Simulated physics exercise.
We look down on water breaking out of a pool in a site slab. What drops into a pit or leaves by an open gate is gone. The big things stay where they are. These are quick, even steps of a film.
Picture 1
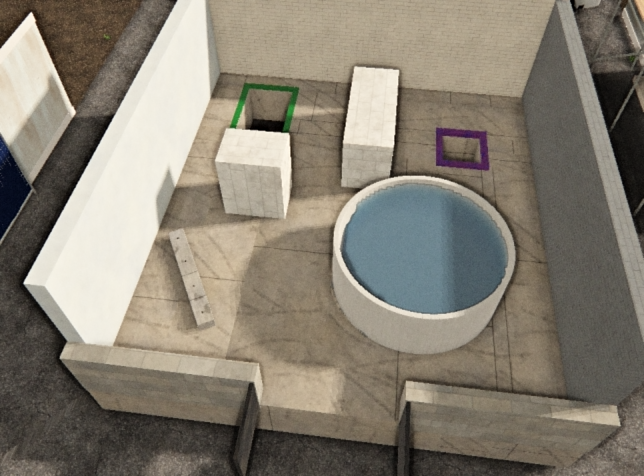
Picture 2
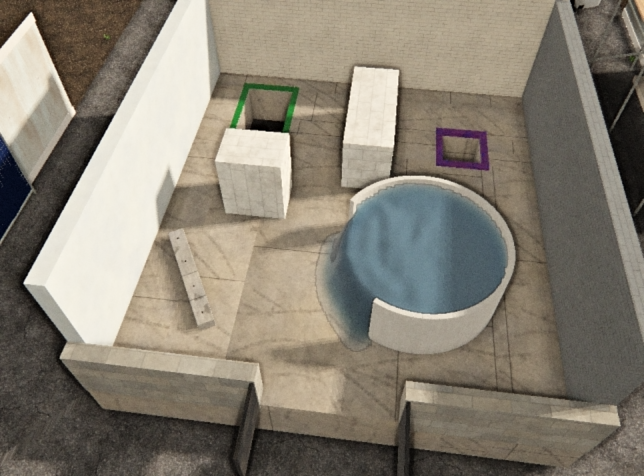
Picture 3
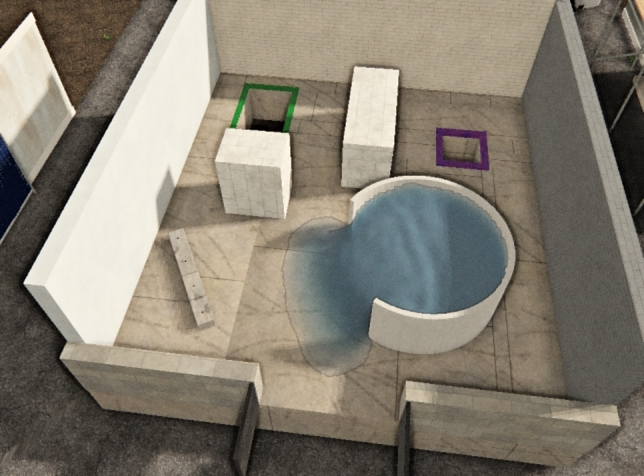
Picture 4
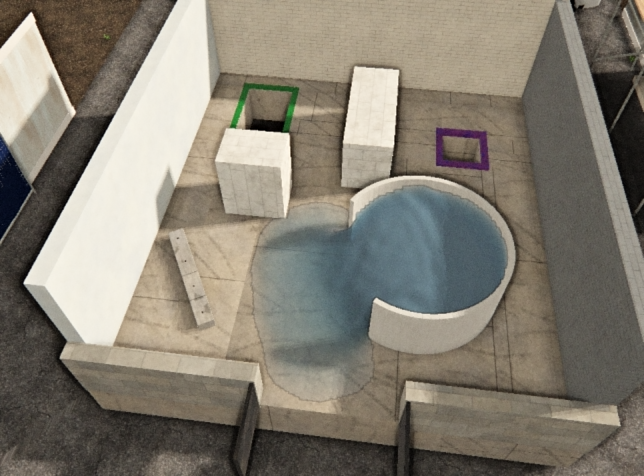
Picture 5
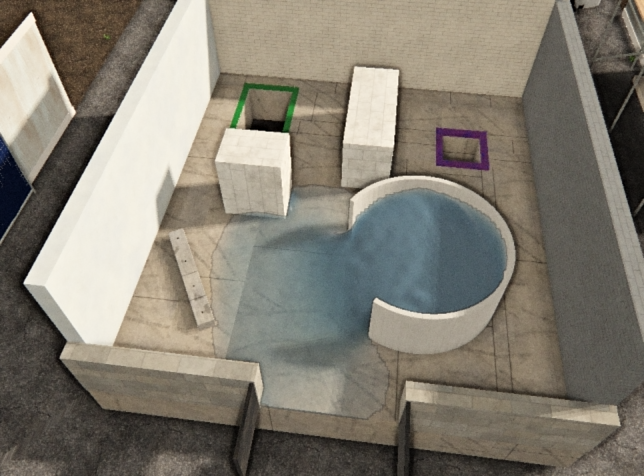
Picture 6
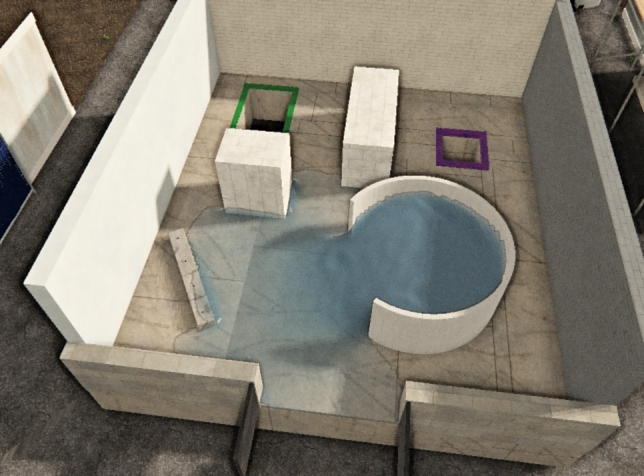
In the video, a round pool stands full and still in a walled yard until a gap opens on its left side, and blue water pours out, spreading across the slab to a white block and a low slanted barrier.
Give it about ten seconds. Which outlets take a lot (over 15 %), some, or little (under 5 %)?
In the end: The gate takes more than 15 %; the purple pit takes less than 5 %; the green pit takes more than 15 %.
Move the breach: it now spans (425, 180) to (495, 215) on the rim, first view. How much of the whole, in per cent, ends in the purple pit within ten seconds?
Parts in a hundred: Purple 30.
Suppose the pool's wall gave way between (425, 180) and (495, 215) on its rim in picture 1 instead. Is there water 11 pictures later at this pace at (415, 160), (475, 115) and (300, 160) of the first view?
As listed: Wet, under water, free of water.
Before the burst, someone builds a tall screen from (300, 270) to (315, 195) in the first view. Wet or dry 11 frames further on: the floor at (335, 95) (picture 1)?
Answer: Flooded.
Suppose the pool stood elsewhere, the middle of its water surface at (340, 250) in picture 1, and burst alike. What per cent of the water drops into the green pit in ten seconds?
Parts in a hundred: Green 30.
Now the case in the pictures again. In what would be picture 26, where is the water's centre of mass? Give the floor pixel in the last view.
Roughly at (273, 255).
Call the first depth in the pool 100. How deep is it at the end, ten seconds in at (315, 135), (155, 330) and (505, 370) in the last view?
About 4, 8 and 2 per cent.
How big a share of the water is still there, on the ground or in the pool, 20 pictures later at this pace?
I make it 86 per cent.
A moment on, water covers 35 % of the floor; the gate 3 %, the purple pit 0 %, the green pit 0 %.
Next, water covers 45 % of the floor; the gate 5 %, the purple pit 0 %, the green pit 1 %.
Then, water covers 50 % of the floor; the gate 8 %, the purple pit 0 %, the green pit 6 %.
Later, water covers 80 % of the floor; the gate 15 %, the purple pit 0 %, the green pit 16 %.
In the end, water covers 95 % of the floor; the gate 22 %, the purple pit 0 %, the green pit 26 %.
